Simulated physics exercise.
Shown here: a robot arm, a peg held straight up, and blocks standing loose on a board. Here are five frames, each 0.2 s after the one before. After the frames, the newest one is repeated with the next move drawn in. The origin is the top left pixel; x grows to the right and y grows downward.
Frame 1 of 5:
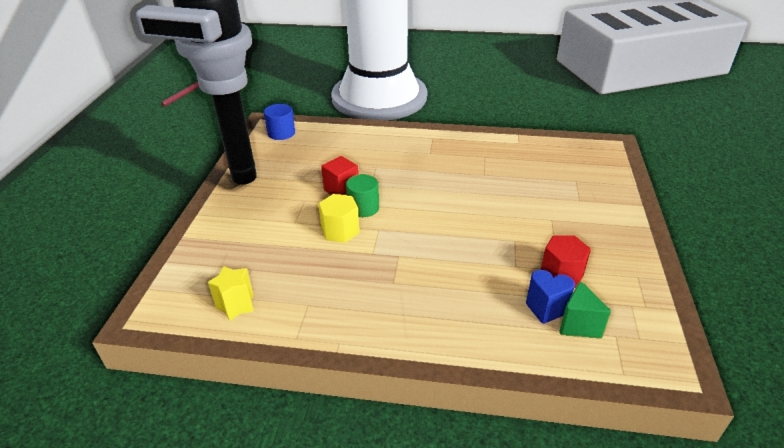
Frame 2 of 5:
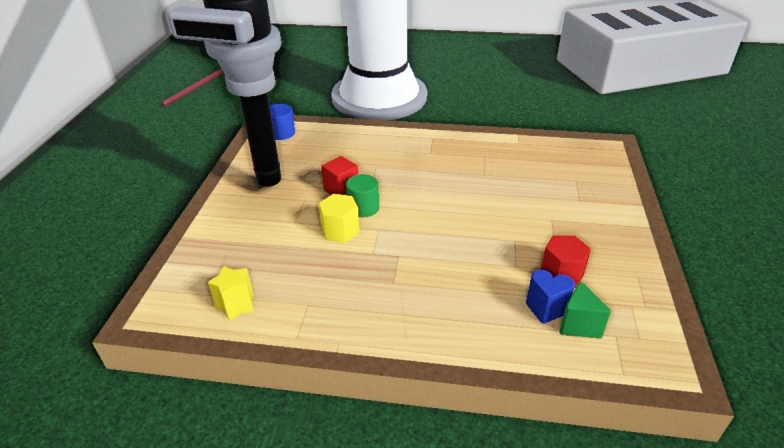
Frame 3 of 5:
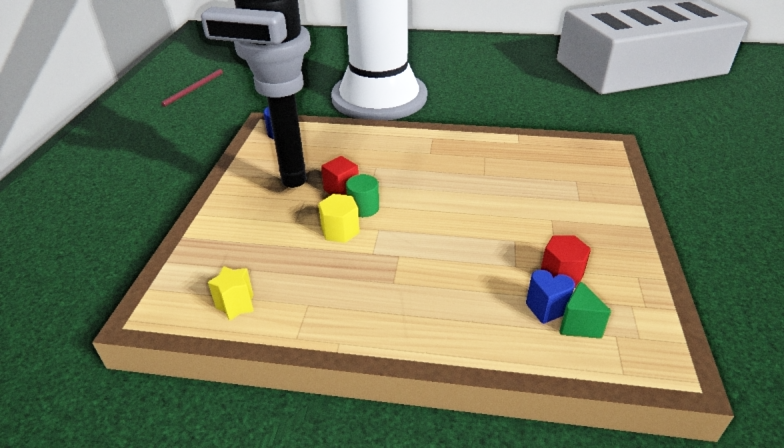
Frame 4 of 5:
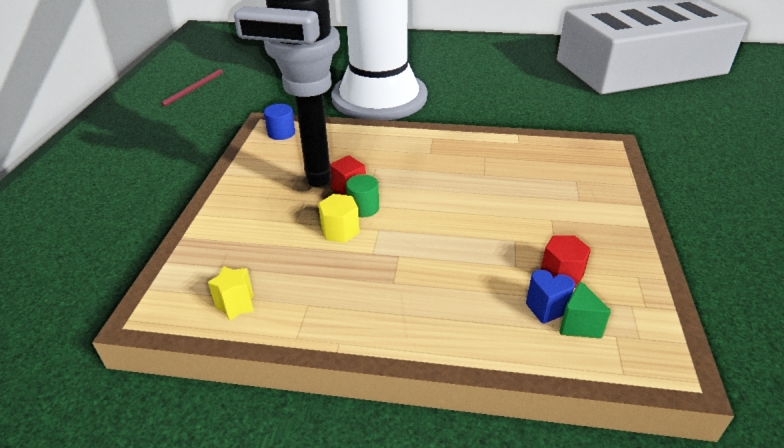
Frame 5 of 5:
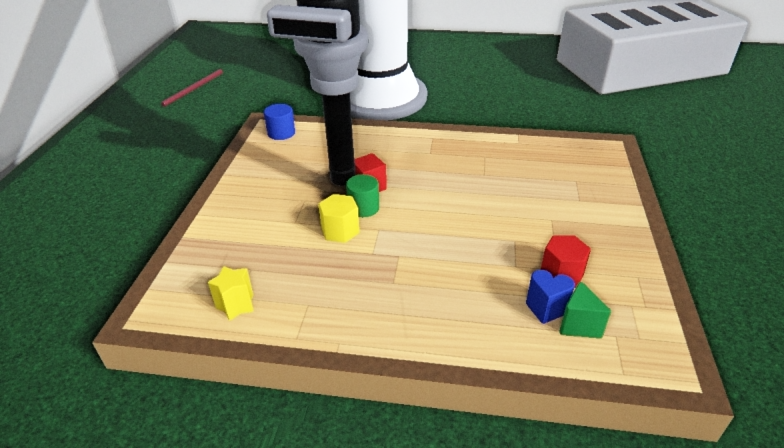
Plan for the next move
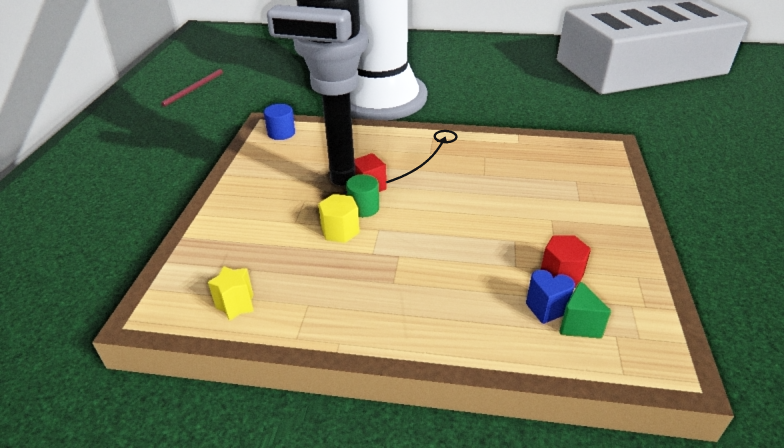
On a wooden board, a robot arm sweeping its upright black peg rightward, then pushing a red block right past a green cylinder.
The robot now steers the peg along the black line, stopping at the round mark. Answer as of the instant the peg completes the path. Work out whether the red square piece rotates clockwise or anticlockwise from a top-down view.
Seen from above, clockwise.
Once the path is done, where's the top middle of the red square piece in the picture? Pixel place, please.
Just about (443, 149).
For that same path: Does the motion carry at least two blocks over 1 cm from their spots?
Final answer: No.
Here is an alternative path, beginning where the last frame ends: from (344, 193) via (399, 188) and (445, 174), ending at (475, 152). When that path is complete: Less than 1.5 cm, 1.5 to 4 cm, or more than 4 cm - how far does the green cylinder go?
The displacement of the green cylinder is below 1.5 cm.
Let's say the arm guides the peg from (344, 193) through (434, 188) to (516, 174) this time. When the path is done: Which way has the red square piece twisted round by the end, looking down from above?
Its rotation is counterclockwise.
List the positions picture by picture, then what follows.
The first picture shows peg's lower end (245, 179); green cylinder (362, 183); red square piece (339, 165).
The second picture shows peg (269, 181); blocks still.
The third picture shows peg (294, 181); blocks still.
The fourth picture shows peg (319, 181); red square piece (347, 164).
The fifth picture shows peg (343, 180); green cylinder (362, 183); red square piece (368, 162).
Drawn move, from (344, 193) over (393, 180) and (428, 160) to (446, 136).
What follows on the original path. One third of the way, peg (393, 167); red square piece (419, 154), turned 30° clockwise.
Two thirds of the way, peg (429, 147); red square piece (443, 149), turned 70° clockwise.
At the end, peg (446, 124); green cylinder still; red square piece (443, 149), turned 70° clockwise.
